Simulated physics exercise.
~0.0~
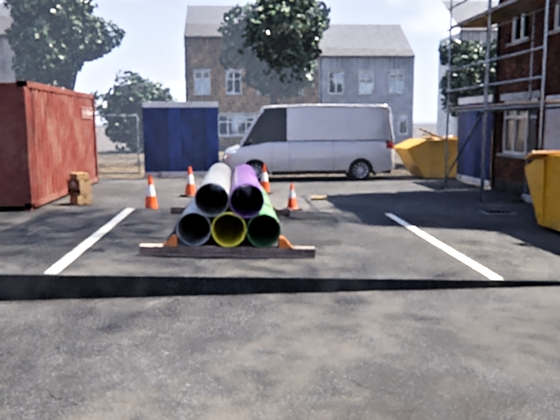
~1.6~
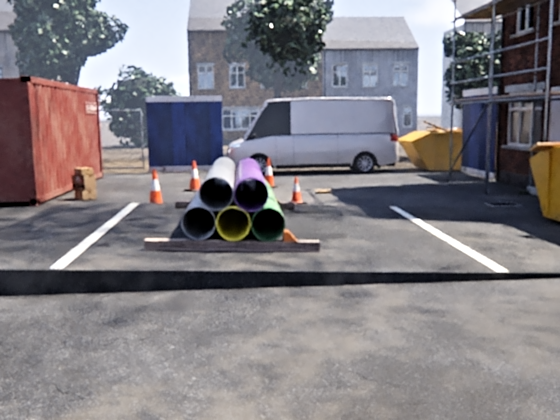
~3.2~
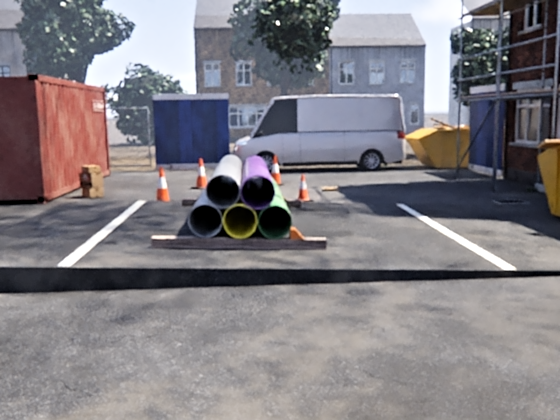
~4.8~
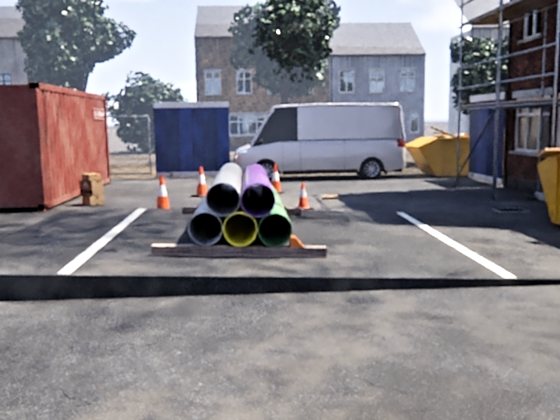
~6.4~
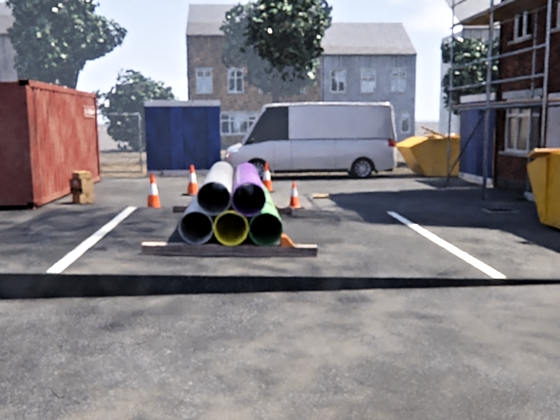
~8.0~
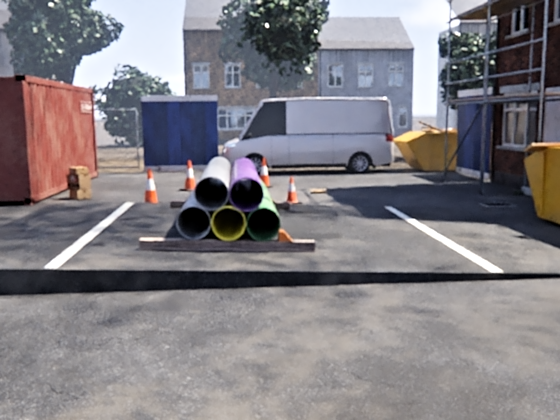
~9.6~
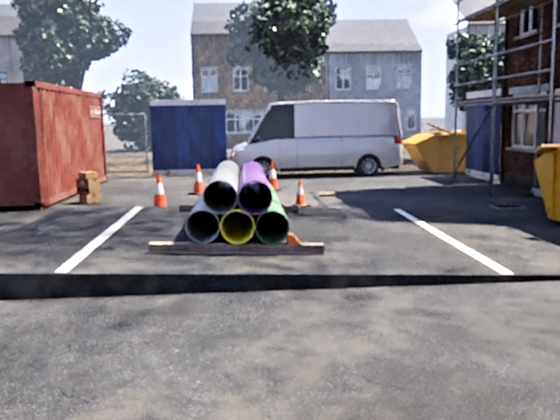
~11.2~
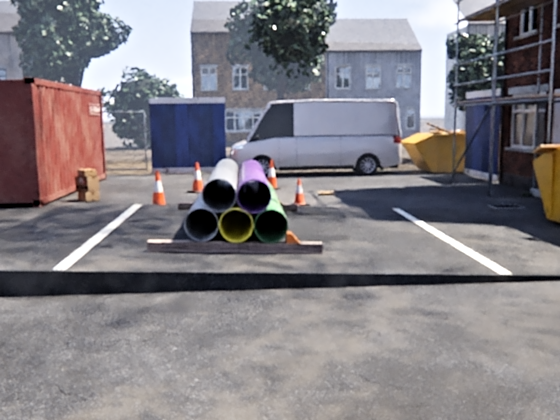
A stack of five plastic pipes, seen end-on from a slightly swaying viewpoint, sits on low bearers in a paved yard between two painted white lines. Yellow and green pipes lie in the bottom row beside a grey one, with a purple pipe and another grey one resting on top. Orange and white cones stand around them, with a red container to the left, a pale van and blue container behind, and scaffolding and yellow skips to the right. The pipes stay put throughout, and the stack ends intact, with none reaching either line.
